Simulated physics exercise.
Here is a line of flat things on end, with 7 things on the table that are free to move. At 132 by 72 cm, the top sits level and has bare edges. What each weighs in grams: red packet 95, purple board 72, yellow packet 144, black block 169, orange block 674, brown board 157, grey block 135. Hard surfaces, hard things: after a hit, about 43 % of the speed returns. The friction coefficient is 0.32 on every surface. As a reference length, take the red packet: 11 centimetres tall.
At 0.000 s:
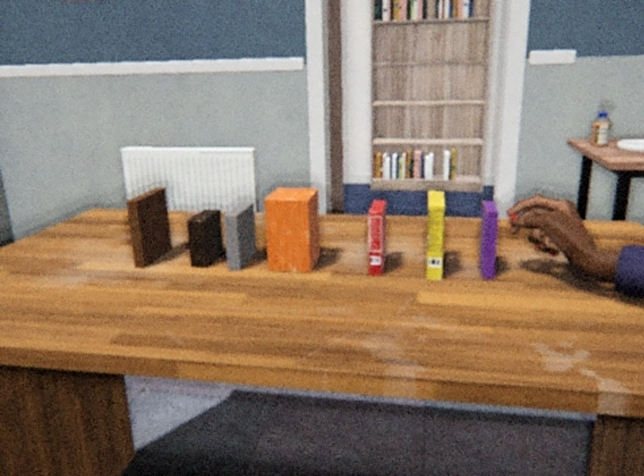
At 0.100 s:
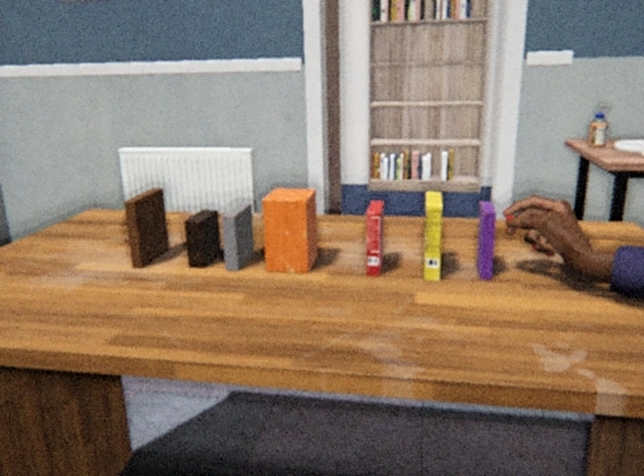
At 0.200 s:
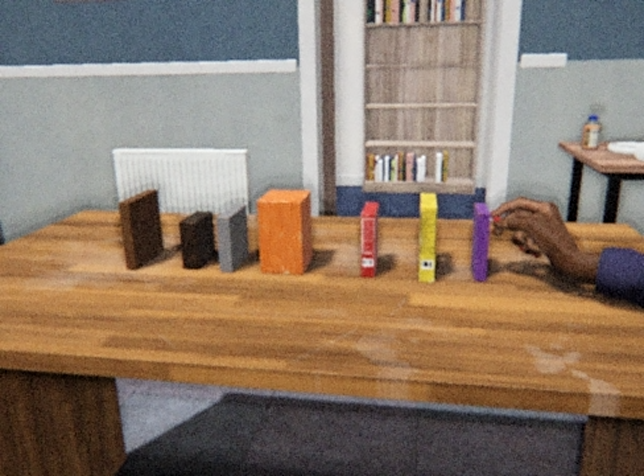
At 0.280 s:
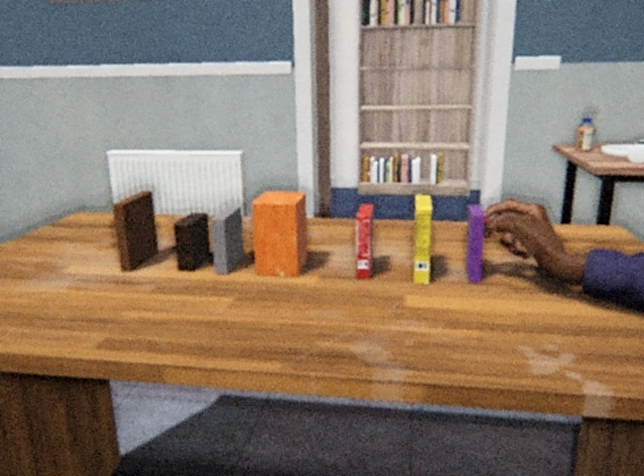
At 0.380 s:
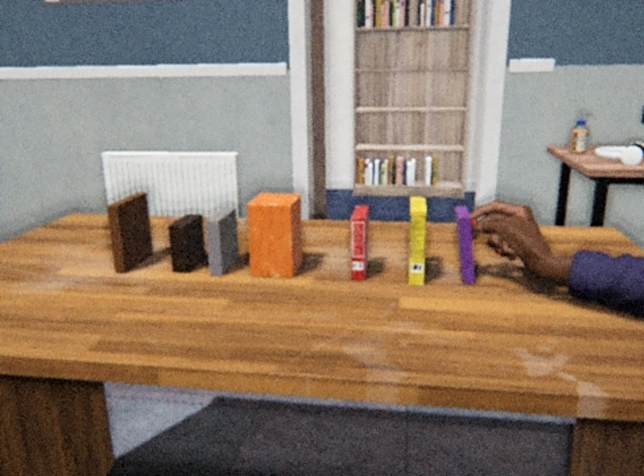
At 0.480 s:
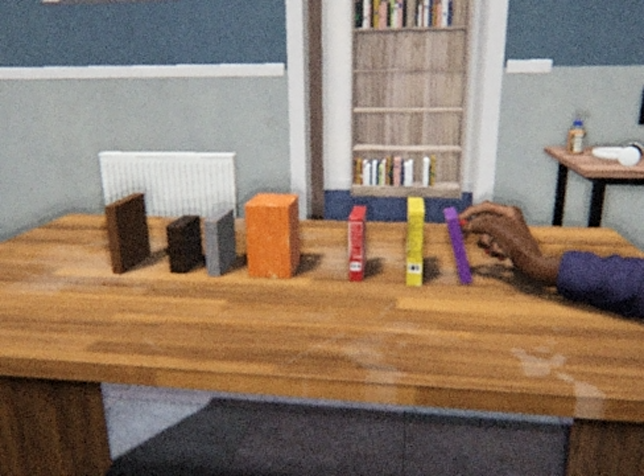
A hand pushing a purple board leftward so it tilts toward a yellow packet, beside other upright blocks on a wooden table.
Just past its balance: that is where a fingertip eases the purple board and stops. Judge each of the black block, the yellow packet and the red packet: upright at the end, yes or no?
Black block - yes; yellow packet - no; red packet - no.
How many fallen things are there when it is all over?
I count 3 in all.
Around 0.78 s, purple board 58° over; yellow packet at 27° to upright near (397, 240).
Around 0.98 s, purple board 75° over; yellow packet at 73° to upright near (371, 257); red packet on its side near (328, 264).
Around 2.08 s, purple board 76° over; yellow packet at 74° to upright near (371, 257); red packet on its side near (327, 266).
Finally (3.6 s), on their side or leaning hard on the table, red packet and yellow packet; the other 3 still in place (within 5 cm). Final places as that camera would see them, black block near (185, 244), yellow packet near (371, 257).
